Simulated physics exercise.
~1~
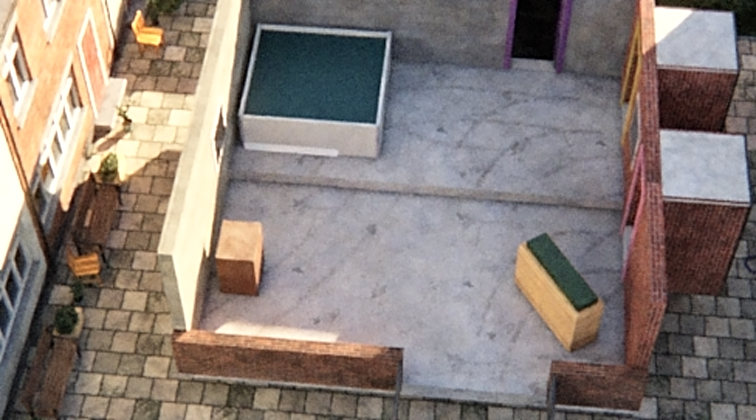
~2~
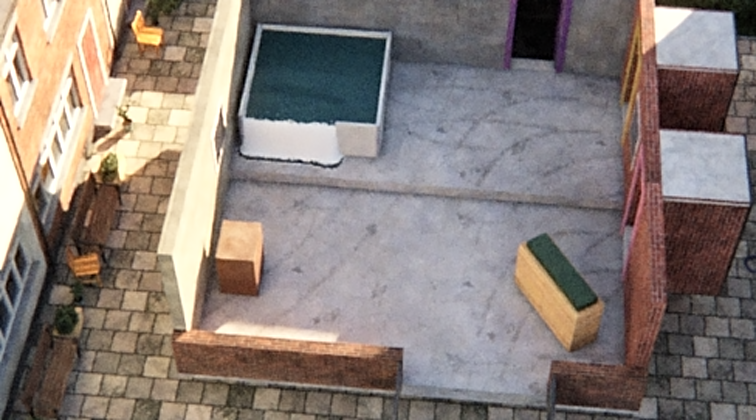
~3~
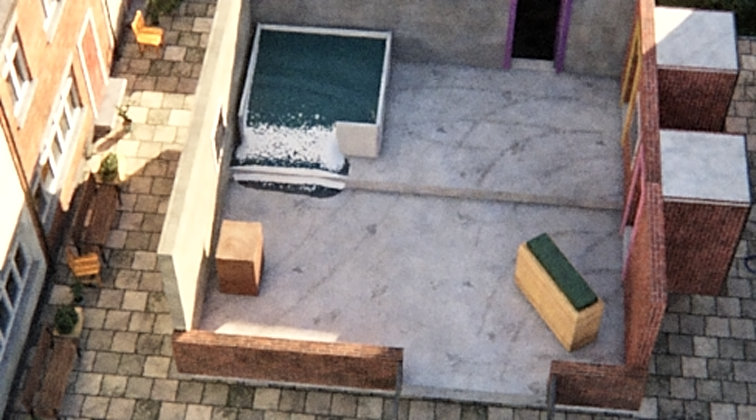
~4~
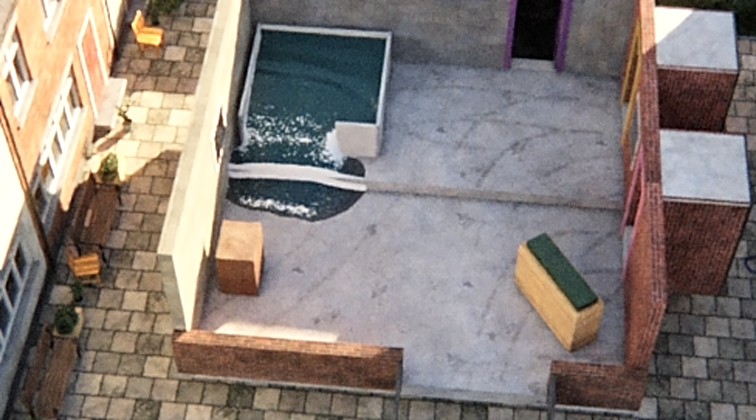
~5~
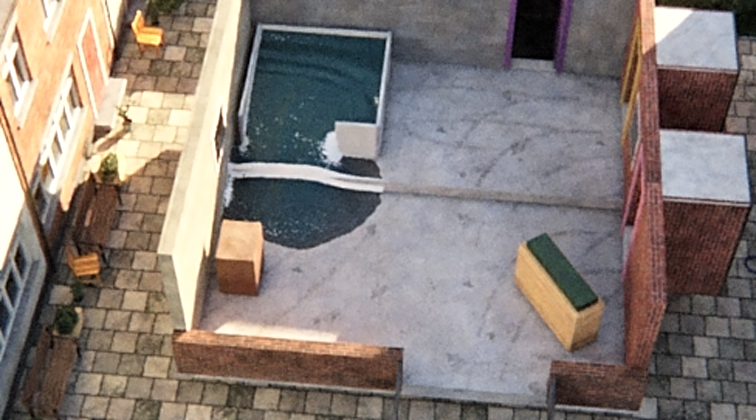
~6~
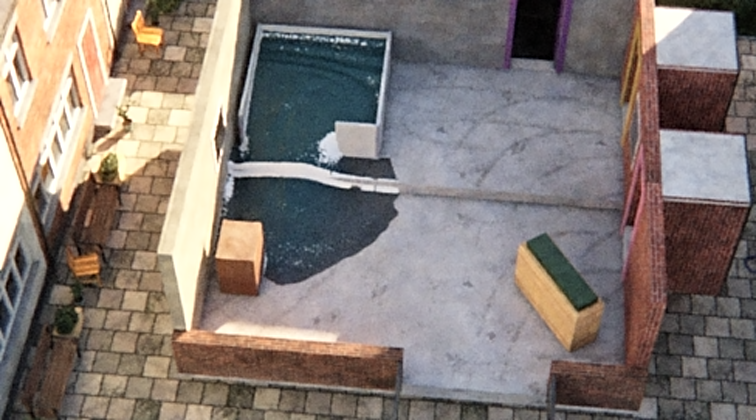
In a walled yard, dark water bursts from a tank's front and spreads across the floor.
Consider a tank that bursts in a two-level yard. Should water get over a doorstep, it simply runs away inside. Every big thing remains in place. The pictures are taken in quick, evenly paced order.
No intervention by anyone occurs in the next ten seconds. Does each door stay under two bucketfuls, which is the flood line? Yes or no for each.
Pink door - yes, stays under; yellow door - yes, stays under; purple door - yes, stays under.
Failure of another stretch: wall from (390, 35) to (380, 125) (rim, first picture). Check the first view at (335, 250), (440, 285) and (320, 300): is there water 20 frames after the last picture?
Taken one by one: Unaffected, then unaffected, then unaffected.
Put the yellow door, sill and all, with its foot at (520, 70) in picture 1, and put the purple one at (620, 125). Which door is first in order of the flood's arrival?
Note: The door marked pink comes first.
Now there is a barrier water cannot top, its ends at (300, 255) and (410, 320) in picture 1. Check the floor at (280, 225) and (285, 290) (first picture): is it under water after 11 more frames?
Submerged, then submerged.
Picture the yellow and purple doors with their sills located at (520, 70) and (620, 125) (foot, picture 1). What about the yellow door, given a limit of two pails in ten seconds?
Result: Yellow one remains below.
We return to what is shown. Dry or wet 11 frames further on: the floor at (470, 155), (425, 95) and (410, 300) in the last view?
First spot not wet, second not wet, third soaked.
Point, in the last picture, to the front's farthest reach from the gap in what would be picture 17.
(461, 376).
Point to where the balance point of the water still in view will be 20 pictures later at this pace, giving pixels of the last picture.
At roughly (325, 222).
A moment on, water covers 30 % of the floor; the pink door not reached, the yellow door not reached, the purple door not reached.
Next, water covers 35 % of the floor; the pink door not reached, the yellow door not reached, the purple door not reached.
Then, water covers 45 % of the floor; the pink door not reached, the yellow door not reached, the purple door not reached.
Later, water covers 70 % of the floor; the pink door wet at the sill, nothing in, the yellow door not reached, the purple door not reached.
In the end, water covers 70 % of the floor; the pink door wet at the sill, nothing in, the yellow door wet at the sill, nothing in, the purple door wet at the sill, nothing in.
